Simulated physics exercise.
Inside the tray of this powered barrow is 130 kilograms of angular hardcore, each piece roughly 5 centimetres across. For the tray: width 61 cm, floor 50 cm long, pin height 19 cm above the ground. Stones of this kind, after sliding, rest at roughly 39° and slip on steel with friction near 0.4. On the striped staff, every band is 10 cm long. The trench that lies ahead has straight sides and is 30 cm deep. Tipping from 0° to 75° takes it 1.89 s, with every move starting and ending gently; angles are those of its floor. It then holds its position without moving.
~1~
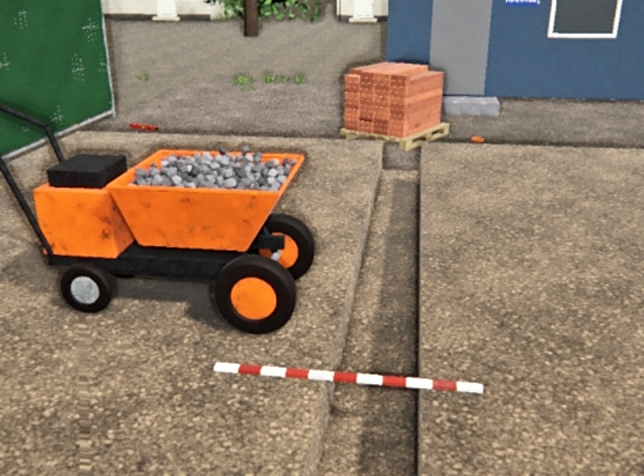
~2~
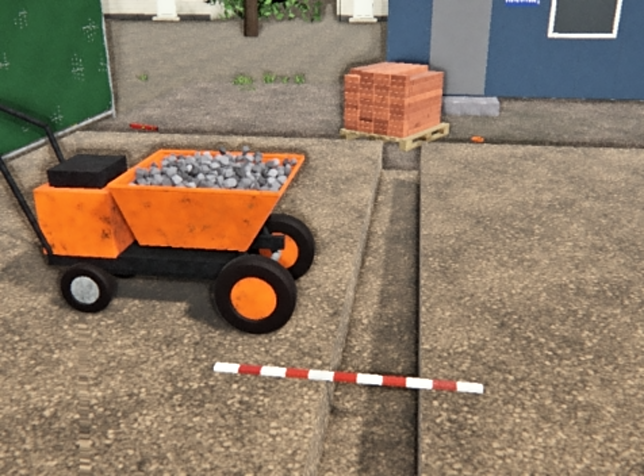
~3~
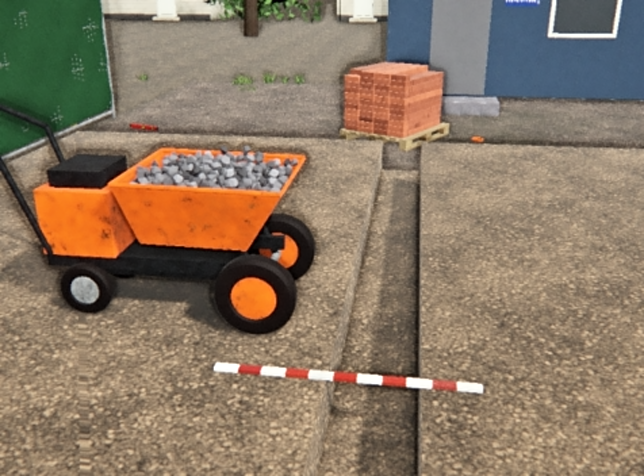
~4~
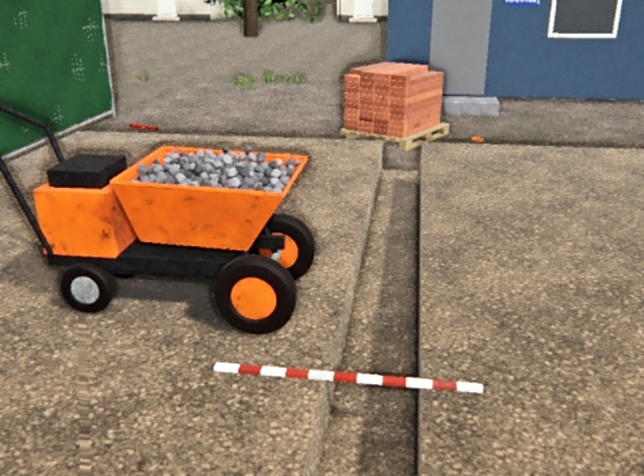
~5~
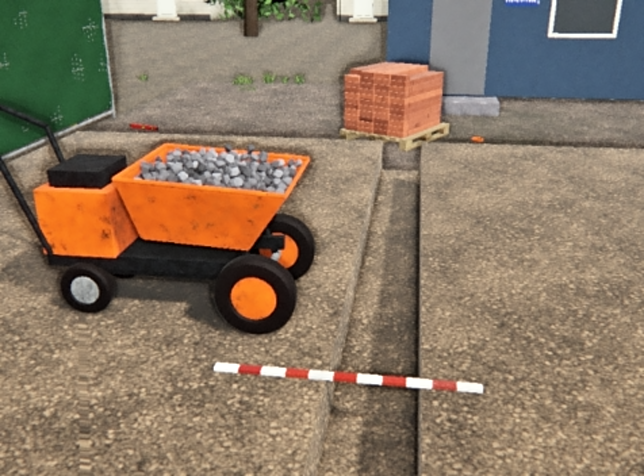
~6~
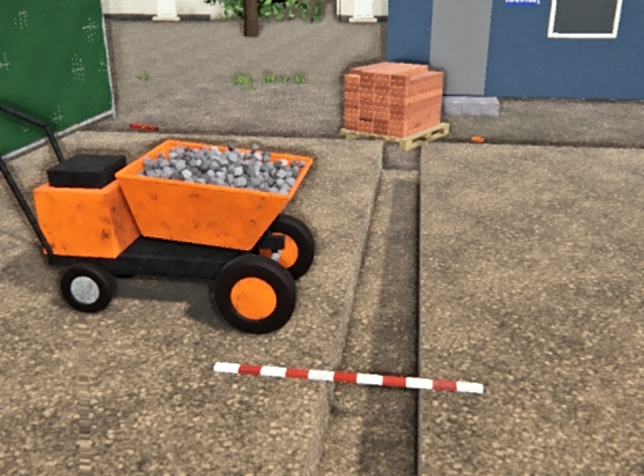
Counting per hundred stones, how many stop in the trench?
Some 77.
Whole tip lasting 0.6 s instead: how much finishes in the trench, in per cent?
It would be near 50 percent.
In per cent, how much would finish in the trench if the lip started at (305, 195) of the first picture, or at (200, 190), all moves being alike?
Result: Close to 55 then close to 50 per cent.
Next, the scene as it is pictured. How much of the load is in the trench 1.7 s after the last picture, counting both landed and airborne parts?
30 per cent, give or take.
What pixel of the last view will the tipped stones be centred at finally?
Around (393, 348).
Then, 1.1 s after the last picture the floor is at 63°, 99 % in the tray, 1 % in the trench; the foremost stones are at (384, 245).
Then, 1.7 s after the last picture the floor is at 75°, 64 % in the tray, 31 % in the trench, 6 % past the trench; the foremost stones are at (471, 298).
Then, 2.0 s after the last picture the floor is at 75°, 46 % in the tray, 47 % in the trench, 8 % past the trench; the foremost stones are at (498, 308).
Then, 4.0 s after the last picture the floor is at 75°, 16 % in the tray, 77 % in the trench, 7 % past the trench; the foremost stones are at (501, 305).
